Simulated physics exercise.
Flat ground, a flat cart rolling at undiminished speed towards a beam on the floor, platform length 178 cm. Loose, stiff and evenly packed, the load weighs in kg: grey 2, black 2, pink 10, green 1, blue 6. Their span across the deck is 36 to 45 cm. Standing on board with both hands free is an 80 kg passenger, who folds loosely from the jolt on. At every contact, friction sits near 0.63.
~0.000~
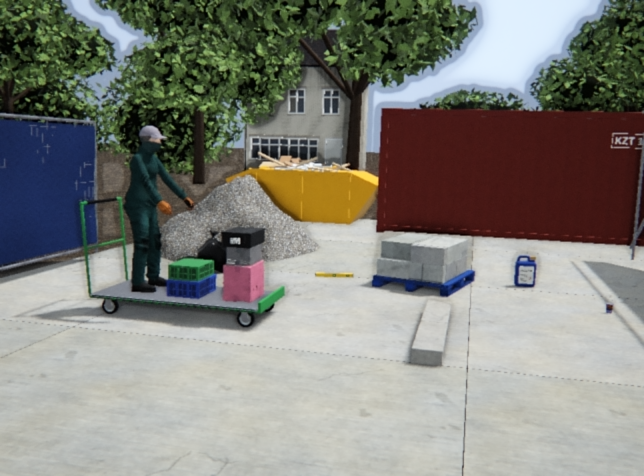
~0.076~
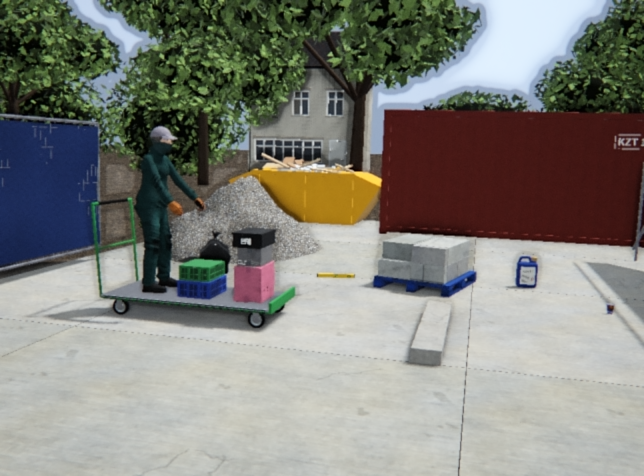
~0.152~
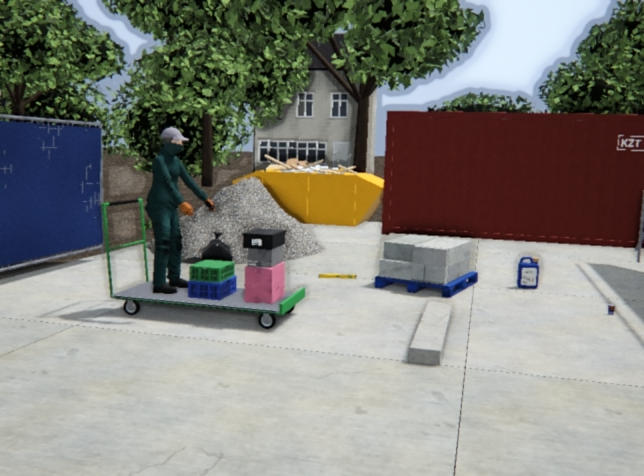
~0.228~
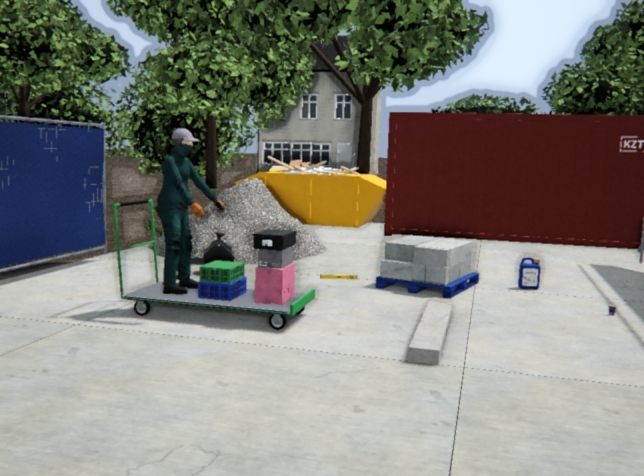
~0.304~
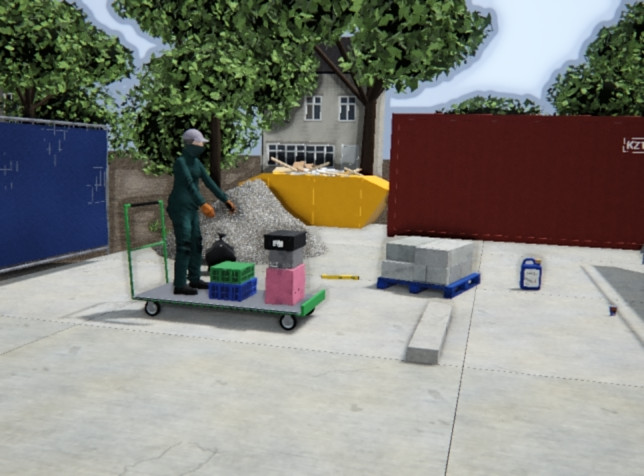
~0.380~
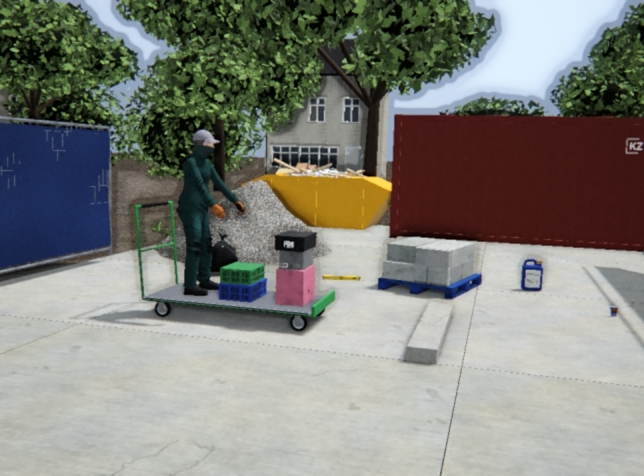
At the start, a figure in dark green clothes and a pale cap stands on a flat green-edged cart at left, behind crates and stacked boxes, arms held forward. The cart then rolls steadily a short way rightward across the concrete, its rider staying upright, while the pallet of blocks and pale beam stay put.
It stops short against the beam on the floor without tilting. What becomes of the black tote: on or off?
In the end the black tote keeps its place on the deck.
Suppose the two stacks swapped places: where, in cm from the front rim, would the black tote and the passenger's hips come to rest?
Swapped: Black 60 cm past; hips 110 cm behind.
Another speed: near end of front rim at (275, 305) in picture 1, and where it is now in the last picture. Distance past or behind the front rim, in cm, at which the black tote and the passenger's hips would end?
Rest points: Black at 30 cm behind, hips at 130 cm behind.
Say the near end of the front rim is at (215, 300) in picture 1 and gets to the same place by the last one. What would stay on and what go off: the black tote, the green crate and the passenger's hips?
Then the black one is past the rim, the green one is still in place and the hips are still in place.
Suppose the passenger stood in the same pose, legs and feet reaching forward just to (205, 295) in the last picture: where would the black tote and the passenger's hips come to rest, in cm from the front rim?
You'd see the black one end 30 cm behind and the hips 120 cm behind the front rim.
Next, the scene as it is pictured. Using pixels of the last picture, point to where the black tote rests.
About (411, 249).
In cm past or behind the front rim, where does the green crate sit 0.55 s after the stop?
About 50 cm behind the rim.
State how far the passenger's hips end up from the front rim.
Some 130 cm behind it.
After 1.12 s the deck stops.
After 1.37 s the black tote is 8 cm behind the rim, tilted 10°, near (424, 248) in the last picture's view.
After 1.67 s the black tote is 5 cm behind the rim, tilted 10°, near (427, 249) in the last picture's view.
After 2.12 s the black tote is 21 cm behind the rim, tilted 0°, near (411, 249) in the last picture's view.
Final state at 3.8 s, nothing is past the rim; behind it, grey carton, black tote, pink parcel, green crate, blue crate and the passenger's hips.
